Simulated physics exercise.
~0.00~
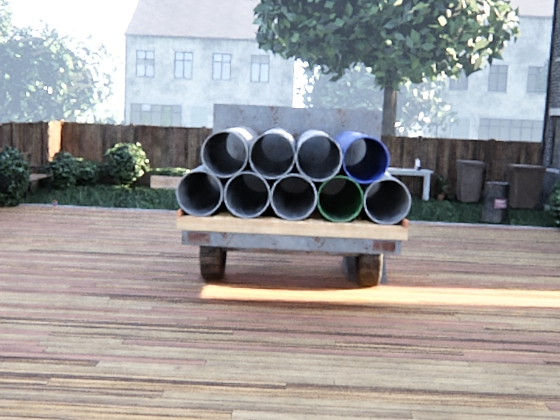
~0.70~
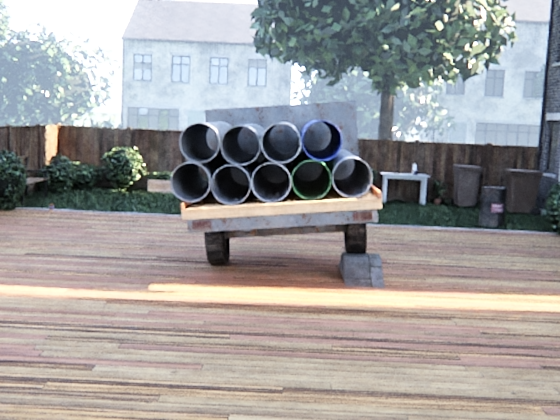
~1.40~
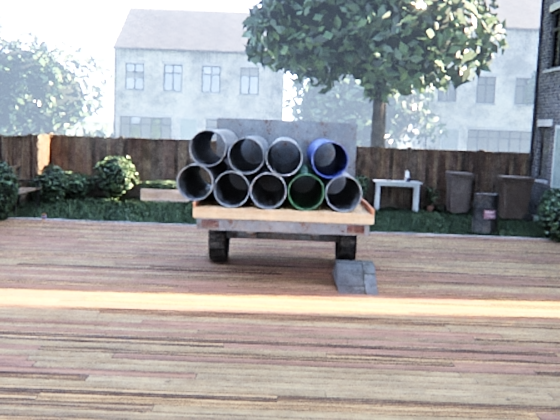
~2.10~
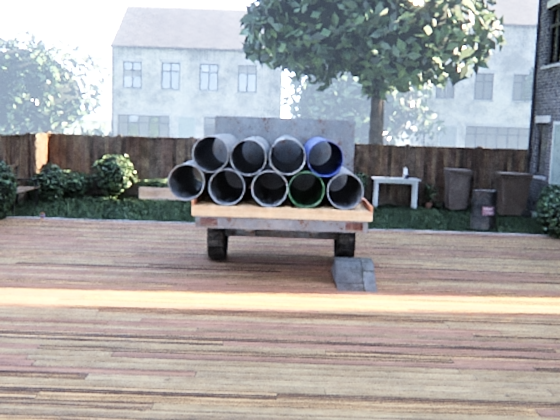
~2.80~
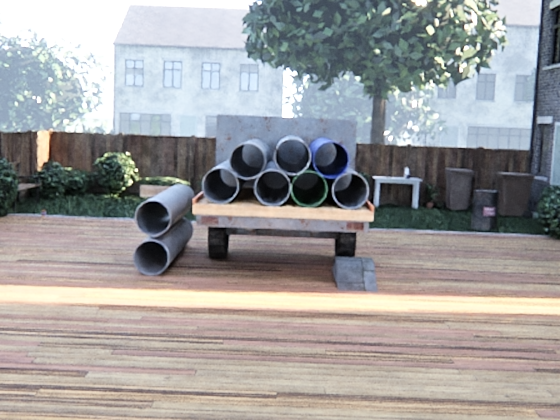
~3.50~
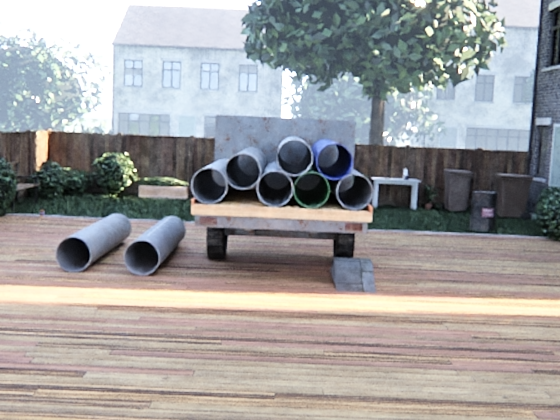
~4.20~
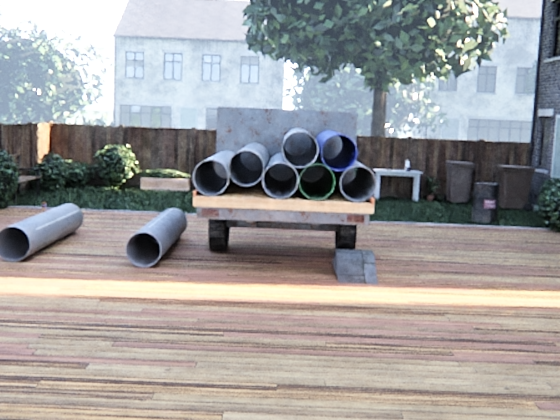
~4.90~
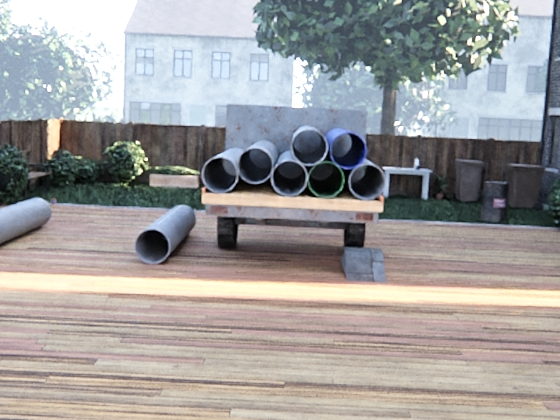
A small trailer stacked with nine plastic pipes tipped to the left as its right wheel went over a bump, then leveled and stopped. Two gray pipes fell off the left side and rolled away left, while the green and blue ones stayed aboard.
